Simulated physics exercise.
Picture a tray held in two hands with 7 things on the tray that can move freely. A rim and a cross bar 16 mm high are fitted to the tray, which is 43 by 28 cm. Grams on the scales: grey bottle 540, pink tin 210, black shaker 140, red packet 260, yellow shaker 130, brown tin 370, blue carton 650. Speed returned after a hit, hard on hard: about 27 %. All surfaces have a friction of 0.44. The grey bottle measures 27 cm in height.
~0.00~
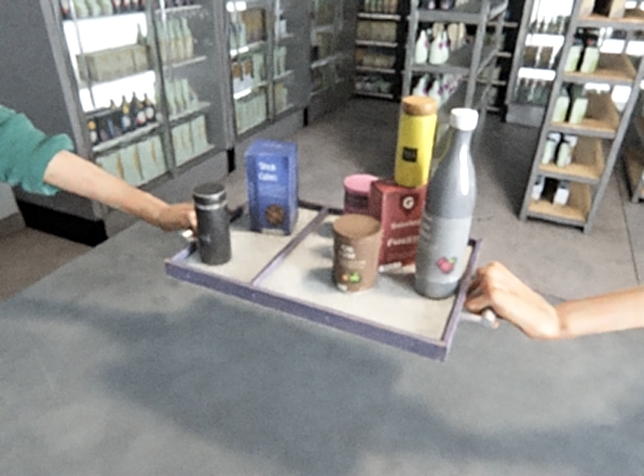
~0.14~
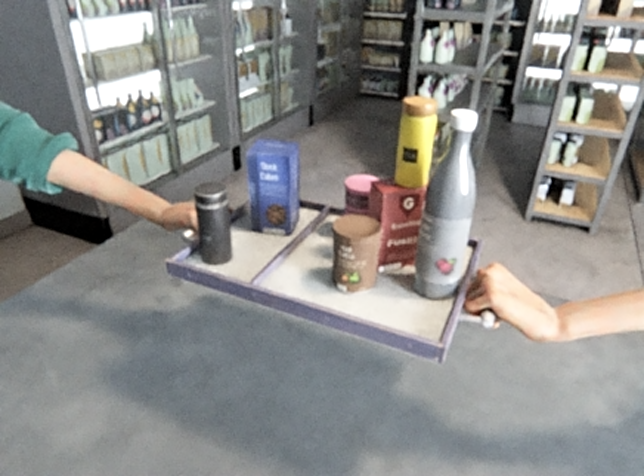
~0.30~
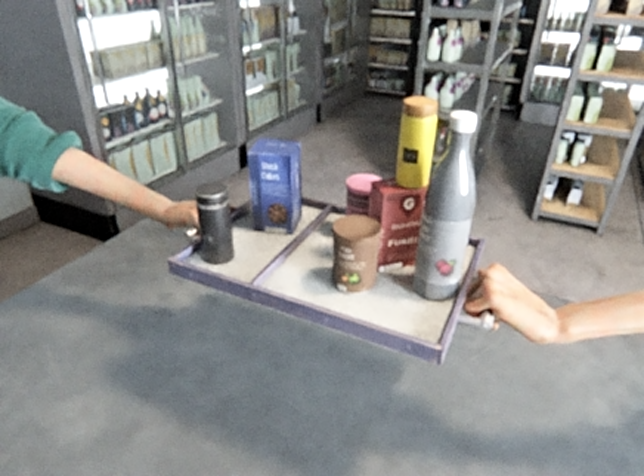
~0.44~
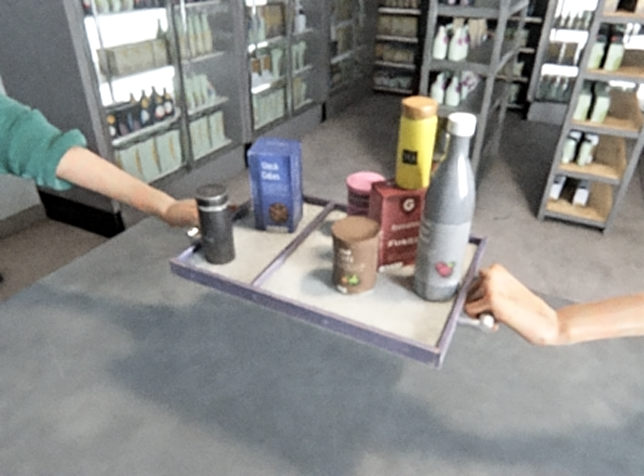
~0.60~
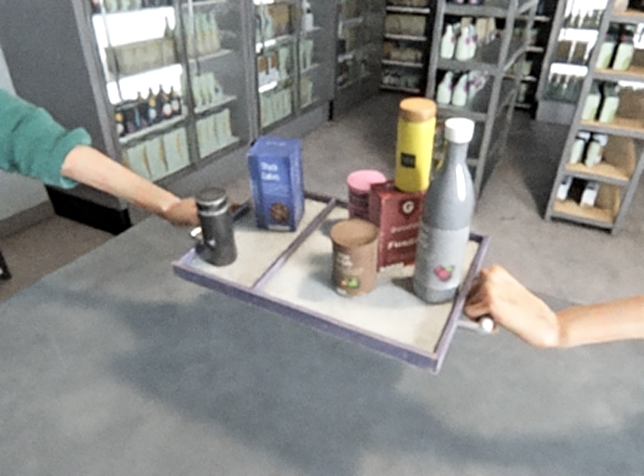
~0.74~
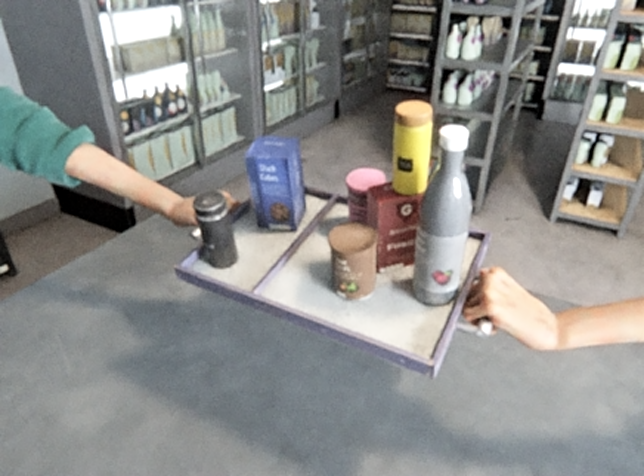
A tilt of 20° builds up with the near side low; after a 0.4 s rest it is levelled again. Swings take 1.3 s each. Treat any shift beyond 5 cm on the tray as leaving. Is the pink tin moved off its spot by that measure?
No, it remains where it was.
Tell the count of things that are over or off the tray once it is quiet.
Count: 3.
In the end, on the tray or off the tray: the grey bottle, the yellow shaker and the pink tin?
When everything stops, the grey bottle is out of bounds, the yellow shaker is out of bounds, and the pink tin is still in bounds.
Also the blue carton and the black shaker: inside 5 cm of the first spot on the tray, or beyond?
Here the blue carton is left in place, and the black shaker is left in place.
By 1.54 s, tray at 20°, near edge down; grey bottle now off the tray; yellow shaker rocked 39° off its seat; red packet rocked 40° off its seat.
By 1.74 s, tray at 20°, near edge down; yellow shaker now off the tray; red packet on its side; brown tin 2 cm from its spot.
By 2.24 s, tray at 15°, near edge down; red packet on its side; brown tin 6 cm from its spot.
When it is over (3.6 s), off the tray, grey bottle and yellow shaker; lying over on the tray, red packet; not toppled but over 5 cm from the start, brown tin; the other 3 within 5 cm of the start. End places, in pixels of the last picture, pink tin near (368, 209).
